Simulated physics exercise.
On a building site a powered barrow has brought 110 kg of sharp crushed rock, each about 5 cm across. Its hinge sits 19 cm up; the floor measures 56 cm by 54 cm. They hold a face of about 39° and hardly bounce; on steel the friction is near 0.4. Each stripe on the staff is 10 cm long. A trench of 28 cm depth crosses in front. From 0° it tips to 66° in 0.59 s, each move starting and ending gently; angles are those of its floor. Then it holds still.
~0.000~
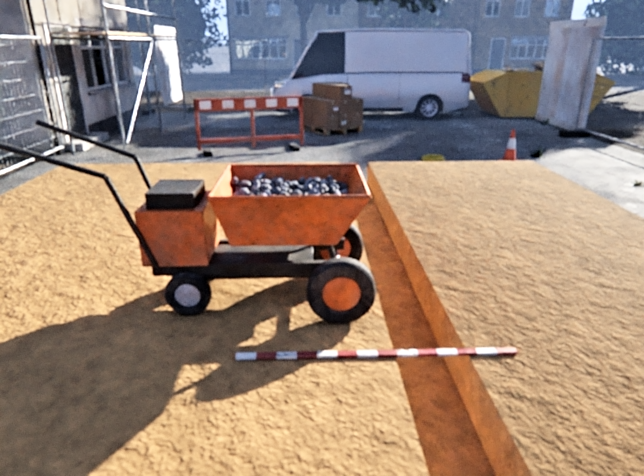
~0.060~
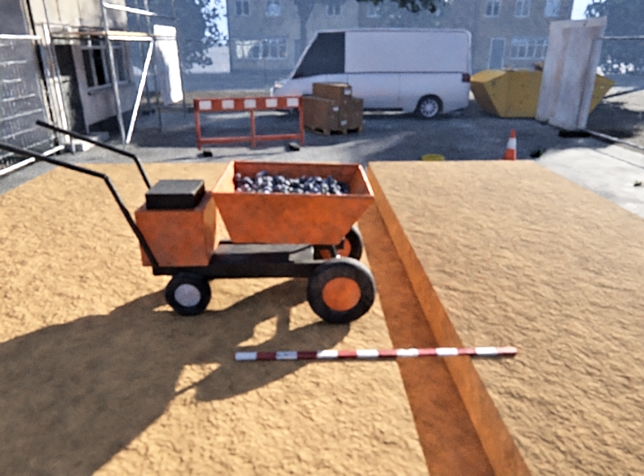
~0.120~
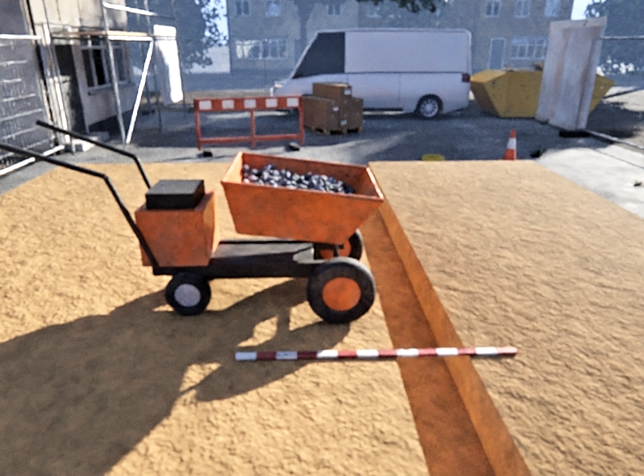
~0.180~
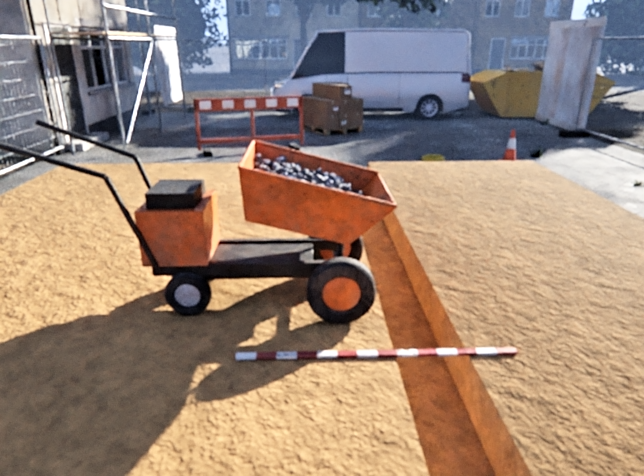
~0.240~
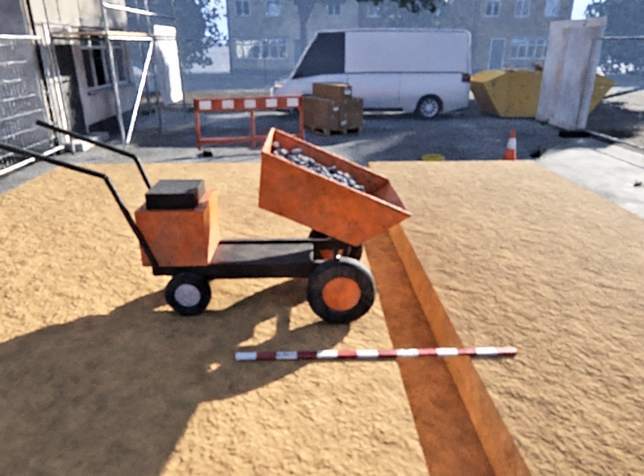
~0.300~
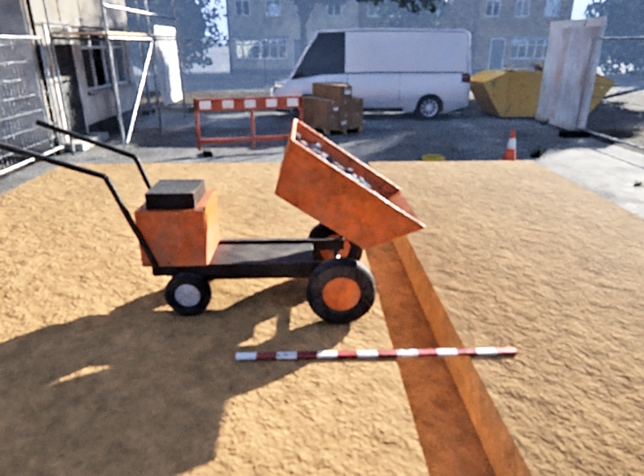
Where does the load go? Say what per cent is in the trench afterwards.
About 6 per cent.
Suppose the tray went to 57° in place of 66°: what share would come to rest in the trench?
Then about 5 per cent.
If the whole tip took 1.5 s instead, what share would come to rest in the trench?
It would be near 10 per cent.
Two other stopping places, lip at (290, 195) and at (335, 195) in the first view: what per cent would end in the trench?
About 55 and 30 per cent.
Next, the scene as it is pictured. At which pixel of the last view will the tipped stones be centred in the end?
Near (479, 290).
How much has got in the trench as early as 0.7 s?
About 0 per cent by then.
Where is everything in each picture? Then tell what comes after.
The first picture shows lip at (370, 197), floor tilted 0°, highest stones at (283, 183).
In the second picture, the tray is at 2°, its lip at (374, 198); the top of the load is at (265, 181); the stones move at 0.4 m/s on average.
The third picture shows lip at (383, 201), floor tilted 7°, highest stones at (263, 174); the stones move at 0.9 m/s on average.
In the fourth picture, the tray is at 15°, its lip at (397, 206); the top of the load is at (270, 163); the stones move at 1.3 m/s on average.
In the fifth picture, the tray is at 24°, its lip at (411, 216); the top of the load is at (281, 154); the stones move at 1.5 m/s on average.
In the sixth picture, the tray is at 34°, its lip at (424, 228); the top of the load is at (296, 145); the stones move at 1.5 m/s on average.
After 0.4 s the floor is at 55°; 100 % in the tray; the foremost stones are at (419, 238).
After 0.7 s the floor is at 66°; 87 % in the tray, 1 % in the trench, 12 % past the trench; the foremost stones are at (478, 285).
After 1.0 s the floor is at 66°; 46 % in the tray, 1 % in the trench, 53 % past the trench; the foremost stones are at (560, 277).
After 3.0 s the floor is at 66°; 38 % in the tray, 6 % in the trench, 55 % past the trench; the foremost stones are at (632, 295).
